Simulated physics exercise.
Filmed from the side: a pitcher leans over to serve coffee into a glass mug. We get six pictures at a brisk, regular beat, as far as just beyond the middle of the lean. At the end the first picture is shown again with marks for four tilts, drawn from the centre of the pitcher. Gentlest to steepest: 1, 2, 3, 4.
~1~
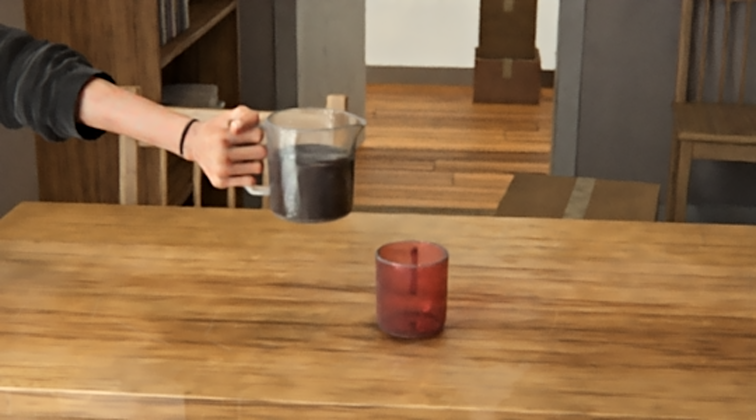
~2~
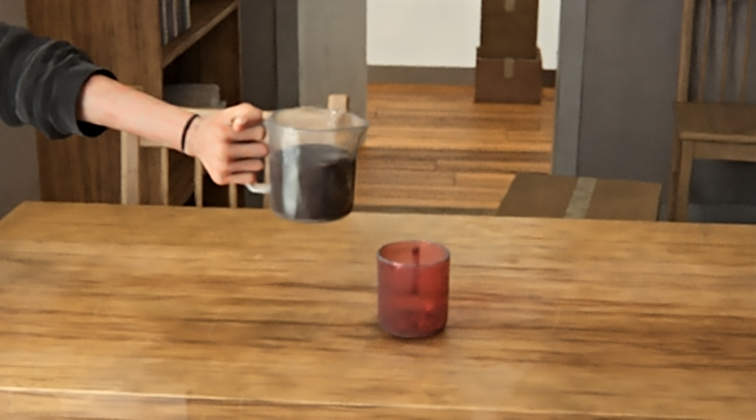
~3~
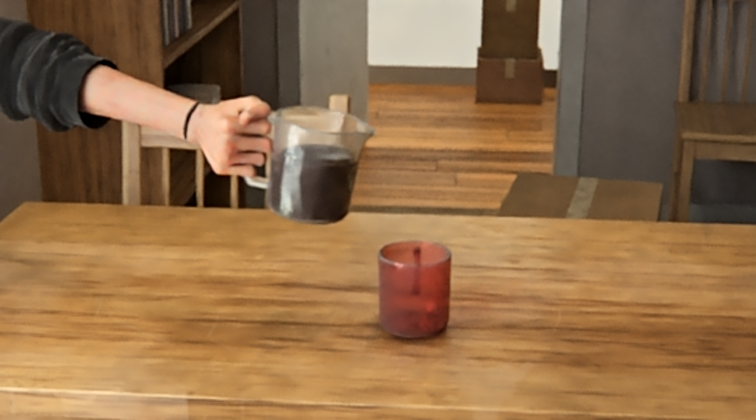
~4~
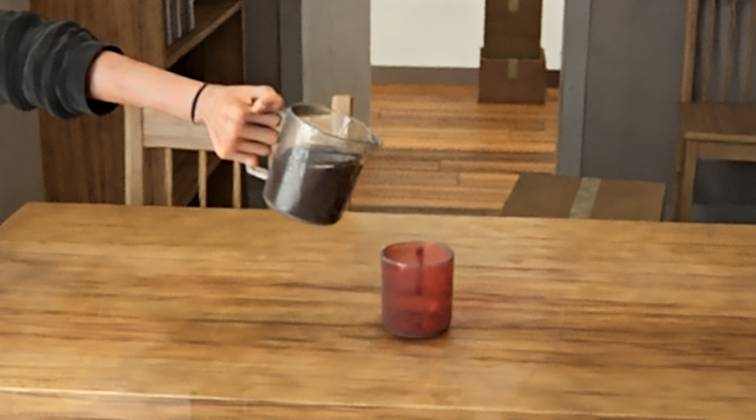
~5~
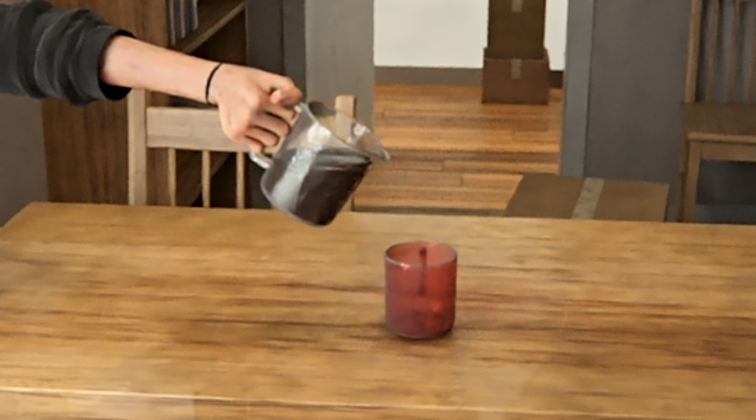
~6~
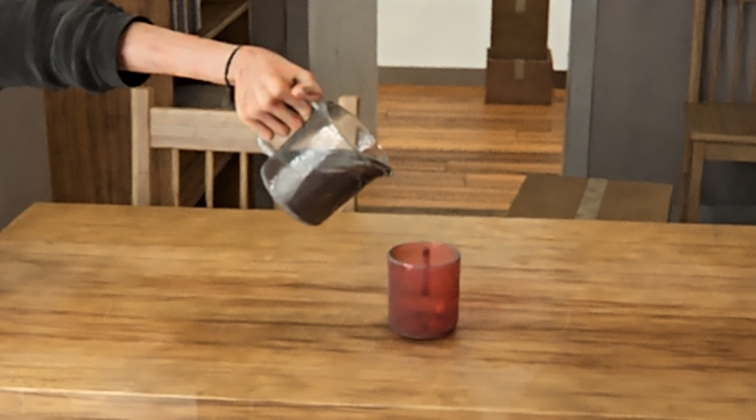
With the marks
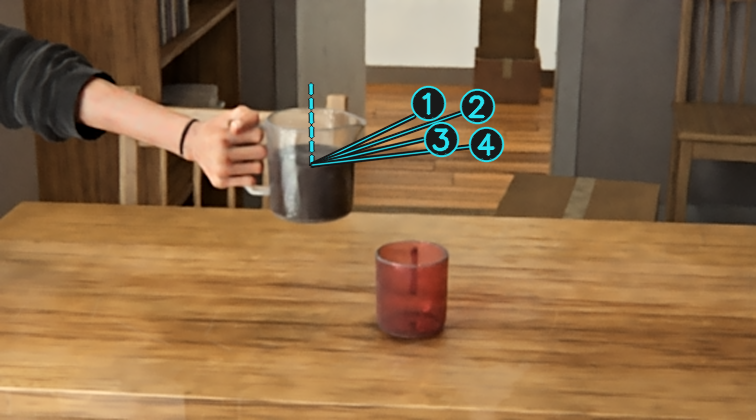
At a wooden table, a hand tilts a pitcher of coffee rightward near a red glass mug.
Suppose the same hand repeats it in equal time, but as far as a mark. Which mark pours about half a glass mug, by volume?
It is 2.
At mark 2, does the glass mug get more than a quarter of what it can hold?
Yes.
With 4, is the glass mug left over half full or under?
Over half.
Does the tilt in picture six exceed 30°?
Yes.
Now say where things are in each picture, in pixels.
Upright, lip at (365, 123); rim of the glass mug round (412, 252); nothing has left yet.
Tipped about 2°, lip at (368, 125); nothing has left yet.
Tipped about 9°, lip at (374, 132); nothing has left yet.
Tipped about 20°, lip at (382, 143); nothing has left yet.
Tipped about 32°, lip at (389, 158); nothing has left yet.
Tipped about 46°, lip at (392, 174); nothing has left yet.
On the marked copy, 1 at (414, 115); 2 at (461, 112); 3 at (423, 139); 4 at (469, 146).
If 1 is chosen, the glass mug ends with about 37 % of what it can hold.
If 2 is chosen, the glass mug ends with about 51 % of what it can hold.
If 3 is chosen, the glass mug ends with about 65 % of what it can hold.
If 4 is chosen, the glass mug ends with about 77 % of what it can hold.
